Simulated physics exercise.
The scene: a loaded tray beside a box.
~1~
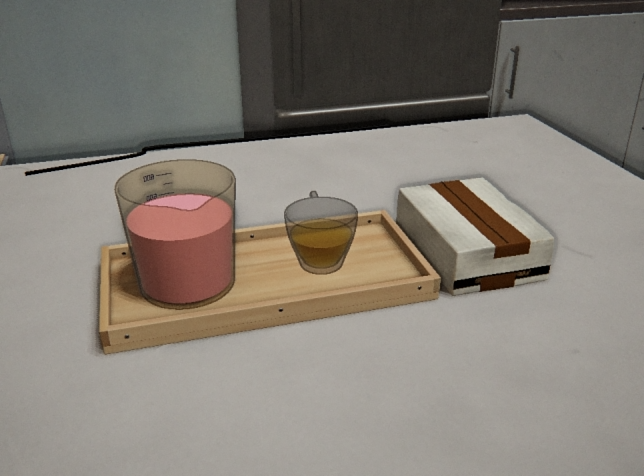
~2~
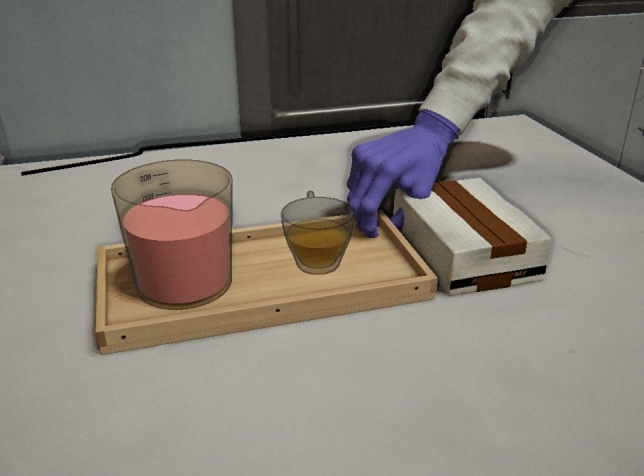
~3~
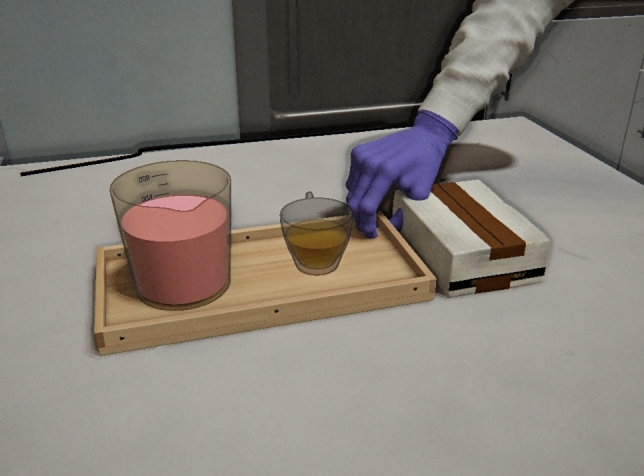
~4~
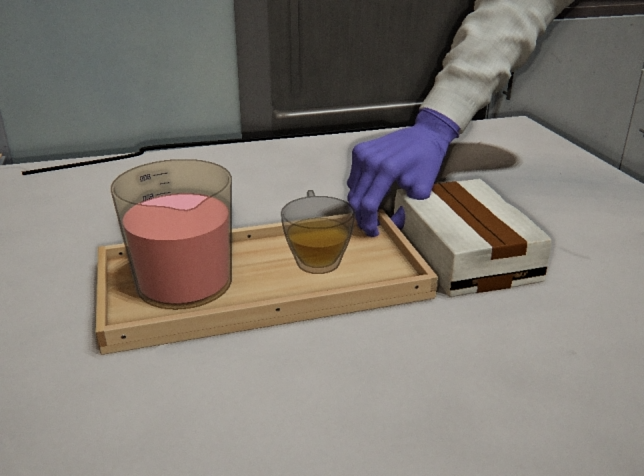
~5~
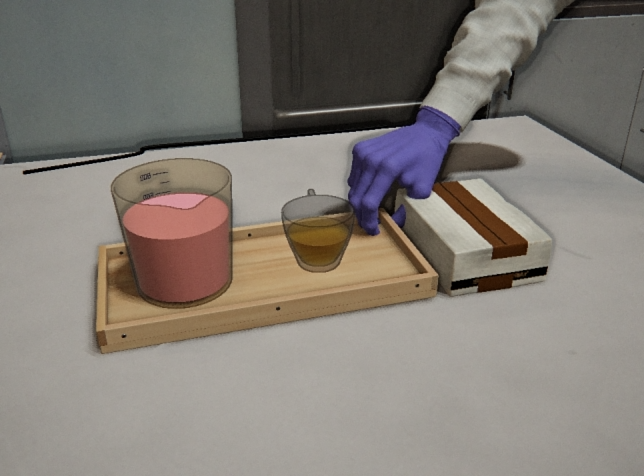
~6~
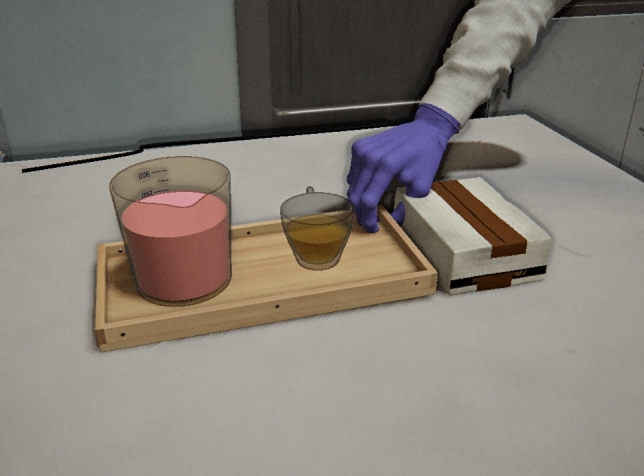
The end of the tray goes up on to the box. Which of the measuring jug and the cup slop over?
On the left the measuring jug holds, on the right the cup holds.
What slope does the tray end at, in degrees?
About 11°.
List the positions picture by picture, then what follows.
In the first picture, the tray lies flat; measuring jug (182, 231) about two thirds full; cup (322, 235) about half full; box (505, 267).
The second picture shows a hand takes the end of the tray; measuring jug about two thirds full, surface at (177, 217); cup about half full, surface at (318, 234).
The third picture shows the tray slopes by about 0°; measuring jug (177, 233) about two thirds full; cup (317, 237) about half full.
In the fourth picture, the end is rising; measuring jug about two thirds full, surface at (177, 216); cup about half full, surface at (318, 233); box (502, 268).
In the fifth picture, the end has come up a little; measuring jug (179, 230) about two thirds full; cup (319, 234) about half full.
The sixth picture shows slope near 1°; measuring jug about two thirds full, surface at (175, 213); cup about half full, surface at (318, 230); box (501, 267).
A moment on, the tray slopes by about 6°; measuring jug, all is still inside; cup, all is still inside.
Further on, the tray slopes by about 12°; measuring jug, all is still inside; cup, all is still inside.
When it is over, the tray slopes by about 11°, resting on the box; measuring jug, all is still inside; cup, all is still inside.
